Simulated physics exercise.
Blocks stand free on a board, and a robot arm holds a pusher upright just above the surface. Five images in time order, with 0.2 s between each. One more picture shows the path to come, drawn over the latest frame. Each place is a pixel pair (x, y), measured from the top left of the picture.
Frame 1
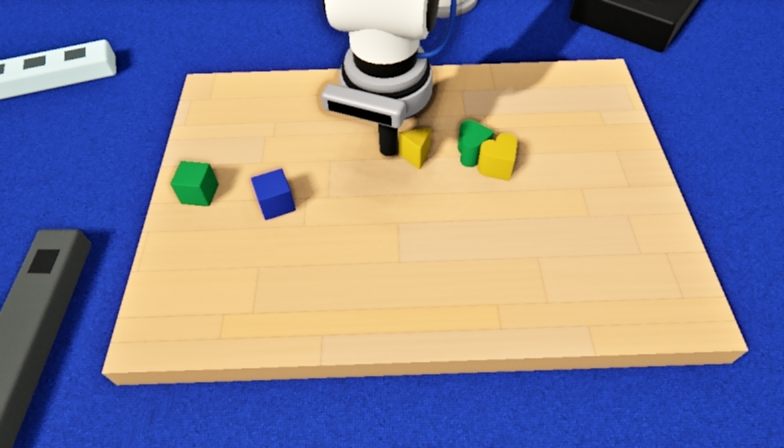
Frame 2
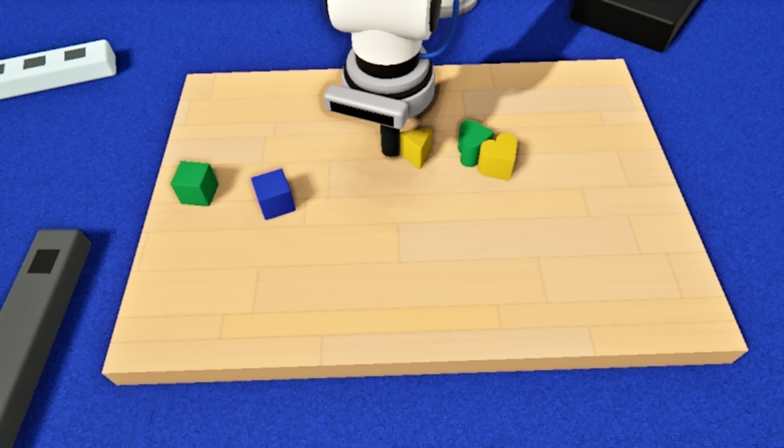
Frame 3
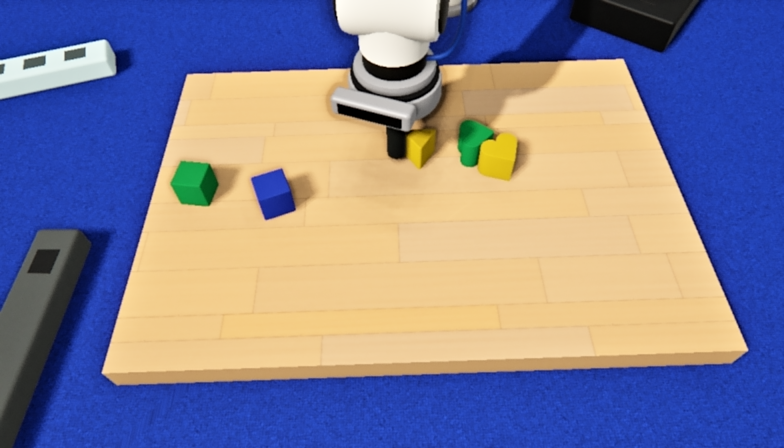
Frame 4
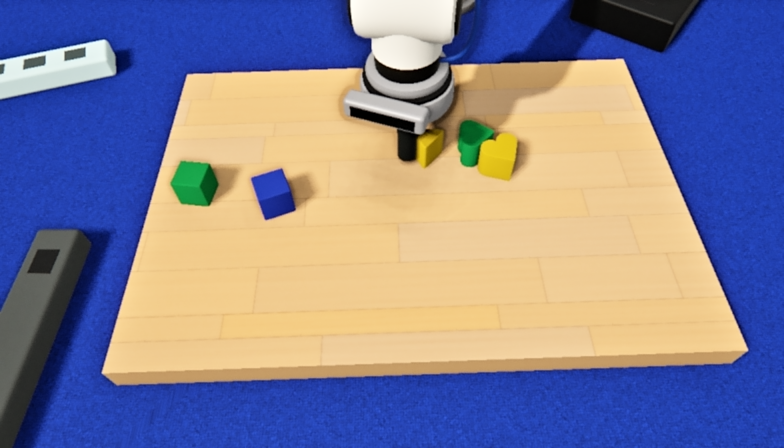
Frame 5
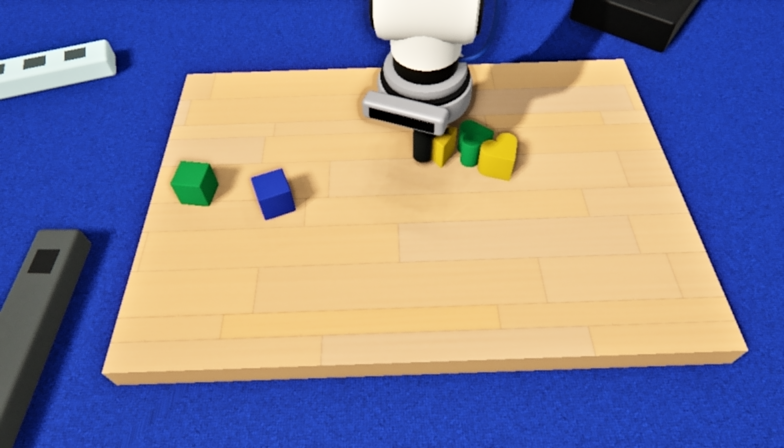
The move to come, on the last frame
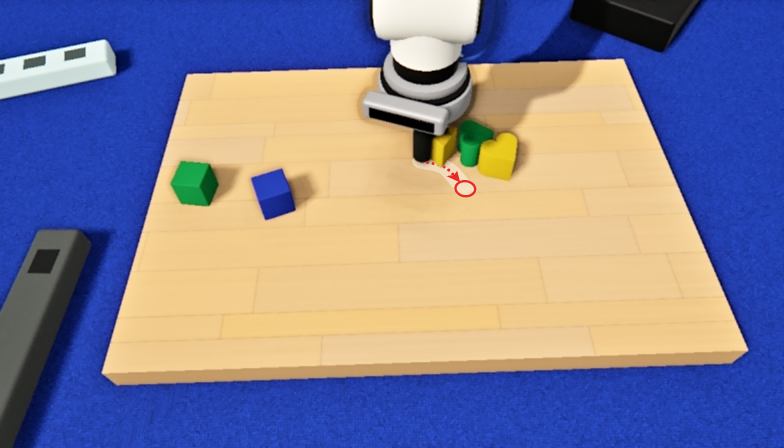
On a wooden board, a robot arm slides a small yellow block right, beside a green one.
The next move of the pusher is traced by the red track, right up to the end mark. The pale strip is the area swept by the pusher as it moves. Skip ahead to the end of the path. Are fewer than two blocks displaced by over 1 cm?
Final answer: Yes.
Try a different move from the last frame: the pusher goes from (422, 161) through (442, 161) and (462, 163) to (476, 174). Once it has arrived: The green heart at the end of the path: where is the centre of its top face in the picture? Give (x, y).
I think it will end close to (489, 127).
Drawn move, from (422, 161) through (440, 165) and (454, 176) to (465, 189).
The first path, step by step. Halfway along, pusher at (449, 165); yellow triangle at (454, 132), turned 20° anticlockwise; green heart at (478, 131), turned 15° clockwise.
At the end, pusher at (466, 183); yellow triangle at (454, 132), turned 20° anticlockwise; green heart at (478, 131), turned 15° clockwise; yellow heart still.
